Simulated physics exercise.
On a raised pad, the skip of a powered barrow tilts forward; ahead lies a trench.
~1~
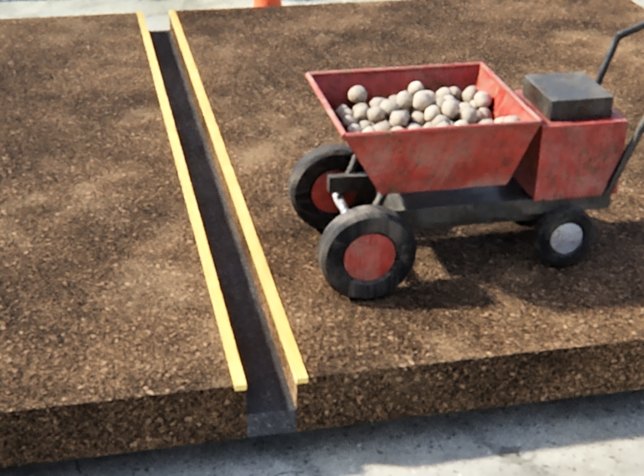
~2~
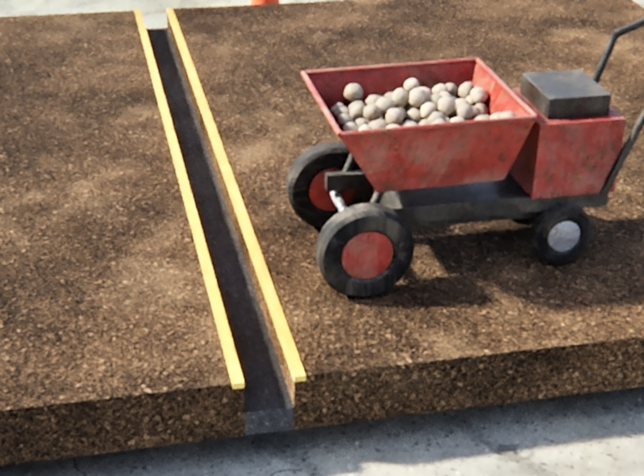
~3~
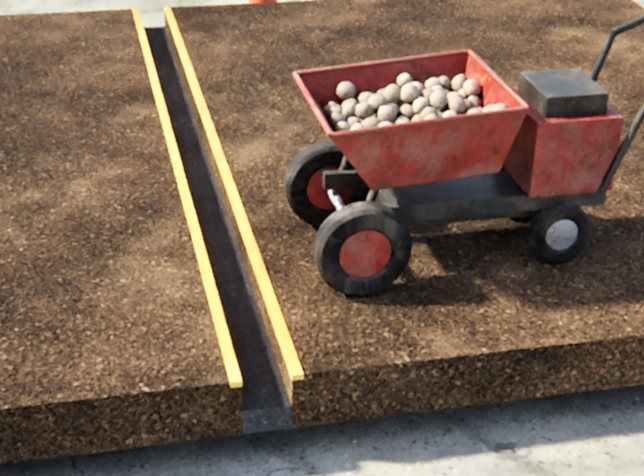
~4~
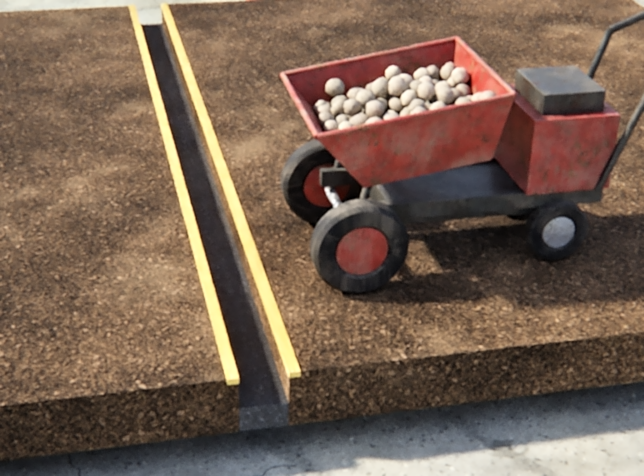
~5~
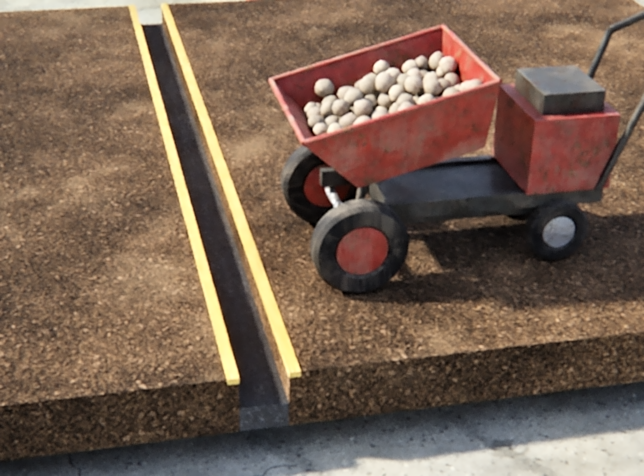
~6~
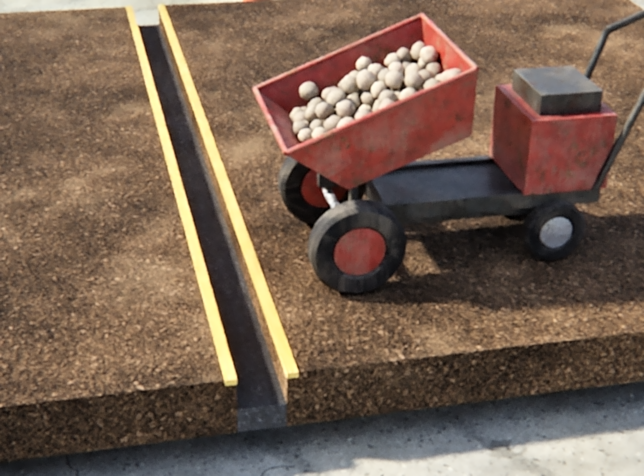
On a raised brown pad, a powered barrow's red skip of pebbles gradually tilting forward, left, towards a narrow yellow-edged trench.
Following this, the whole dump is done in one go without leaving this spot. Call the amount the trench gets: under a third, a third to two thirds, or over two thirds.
Amount in the trench: Under a third.
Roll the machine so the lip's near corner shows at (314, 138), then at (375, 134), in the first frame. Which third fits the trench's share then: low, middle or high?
Below one third; in the middle band.
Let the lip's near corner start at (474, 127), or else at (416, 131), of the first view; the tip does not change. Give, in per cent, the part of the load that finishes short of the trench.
The first position yields around 60 per cent; the second yields around 20 per cent.
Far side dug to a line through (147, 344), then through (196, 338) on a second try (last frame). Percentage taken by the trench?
Roughly 90 % and 40 %.
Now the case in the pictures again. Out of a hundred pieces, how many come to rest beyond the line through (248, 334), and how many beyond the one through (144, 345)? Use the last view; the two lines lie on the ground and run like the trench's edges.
First 90 in a hundred, second 40 in a hundred.
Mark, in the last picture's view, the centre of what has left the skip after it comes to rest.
Around (151, 262).
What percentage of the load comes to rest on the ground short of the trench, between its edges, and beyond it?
Short 0, between 20, beyond 80 per cent.
Shortly afterwards, skip tipped steeply; the whole lot in the skip.
Next, skip tipped right over; near two thirds in the skip; only a few in or heaped over the trench; near a quarter beyond it; a little falling.
Some moments later, skip tipped right over; near a quarter in the skip; only a few in or heaped over the trench; the bulk beyond it.
In the end, skip tipped right over; near a quarter in or heaped over the trench; the bulk beyond it.
